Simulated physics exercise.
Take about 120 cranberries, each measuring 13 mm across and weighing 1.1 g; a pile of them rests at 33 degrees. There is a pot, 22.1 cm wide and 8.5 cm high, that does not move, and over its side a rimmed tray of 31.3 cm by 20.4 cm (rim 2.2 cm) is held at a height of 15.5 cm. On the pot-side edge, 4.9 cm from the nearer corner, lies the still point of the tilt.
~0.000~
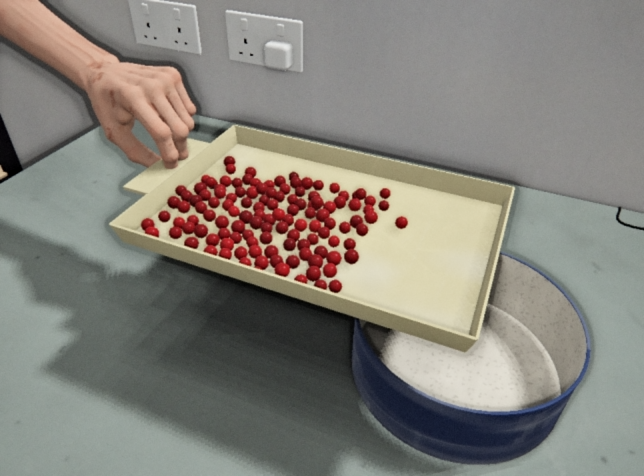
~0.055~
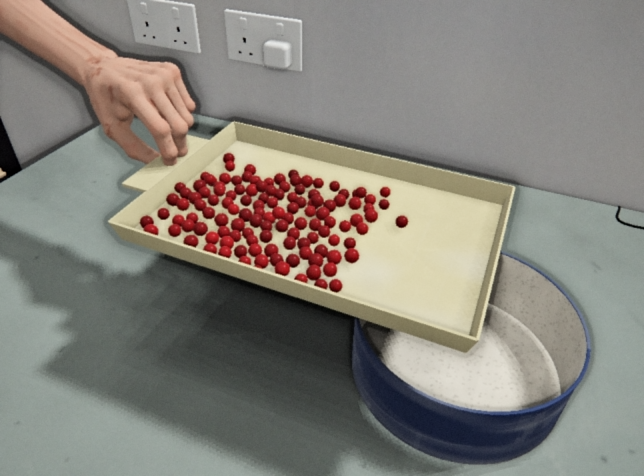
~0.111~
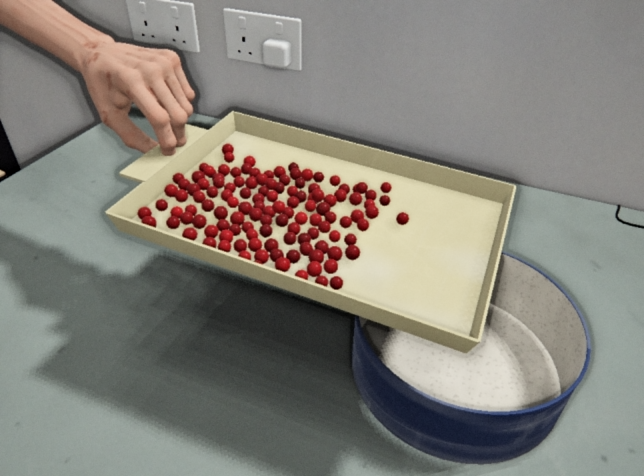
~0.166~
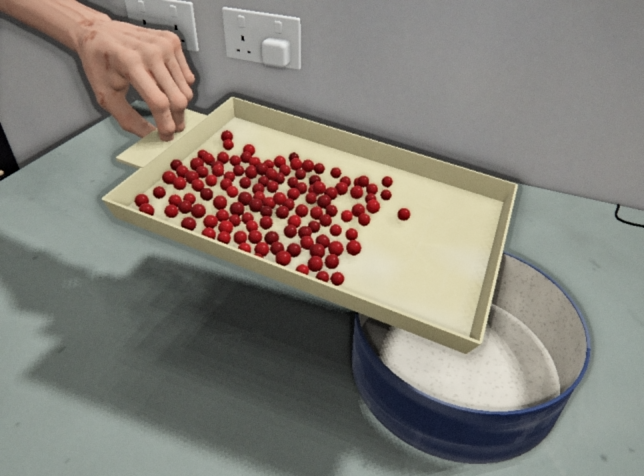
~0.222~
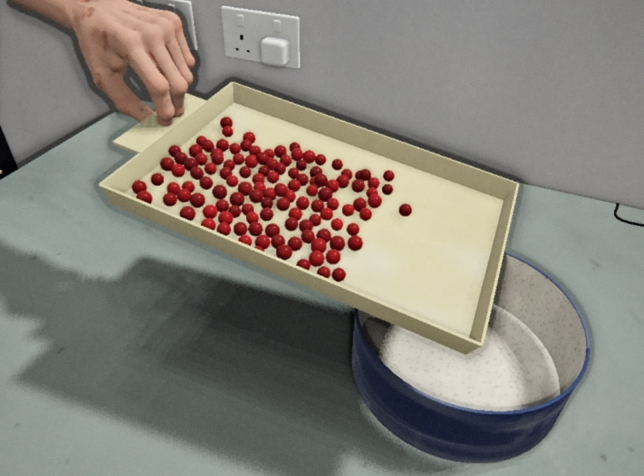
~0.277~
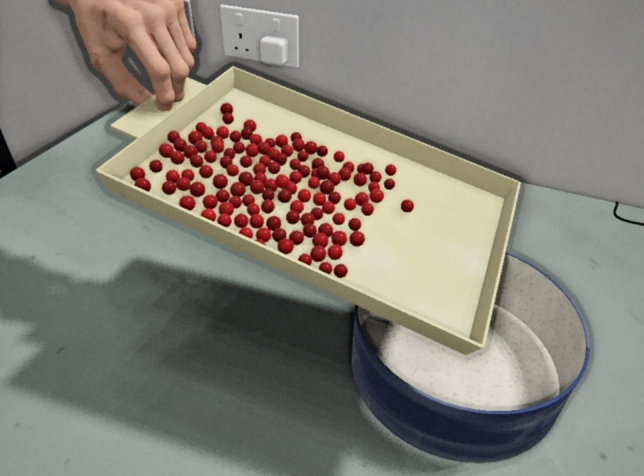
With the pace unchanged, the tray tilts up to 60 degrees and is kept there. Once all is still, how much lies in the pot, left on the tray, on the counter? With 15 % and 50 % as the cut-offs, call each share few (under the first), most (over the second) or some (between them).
My estimate: Pot: Few, tray: Most, counter: Few.
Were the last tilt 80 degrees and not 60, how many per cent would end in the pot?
I'd put it at close to 40 per cent.
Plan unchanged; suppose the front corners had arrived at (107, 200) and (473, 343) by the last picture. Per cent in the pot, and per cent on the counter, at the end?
Pot 0 % / counter 0 %.
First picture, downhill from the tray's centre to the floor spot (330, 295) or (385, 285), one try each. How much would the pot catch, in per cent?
I'd put it at about 0 per cent for the first tilt and about 0 per cent for the second.
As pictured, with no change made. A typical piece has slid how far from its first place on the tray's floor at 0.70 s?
Displacement on the tray: About 10 cm.
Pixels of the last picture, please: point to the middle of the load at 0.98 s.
I'd put it close to (463, 259).
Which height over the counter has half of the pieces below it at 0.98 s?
I'd say near 20 cm.
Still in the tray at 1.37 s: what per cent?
Roughly 95 percent of the load, I'd say.
After 0.70 s, tilt 35 degrees; the tray holds 100 %, the pot 0 %.
After 0.98 s, tilt 50 degrees; the tray holds 100 %, the pot 0 %.
Then, at 1.37 s, tilt 60 degrees; the tray holds 95 %, the pot 5 %.
By 1.7 s all is still; pot 5 %, tray 95 %, counter 0 %.
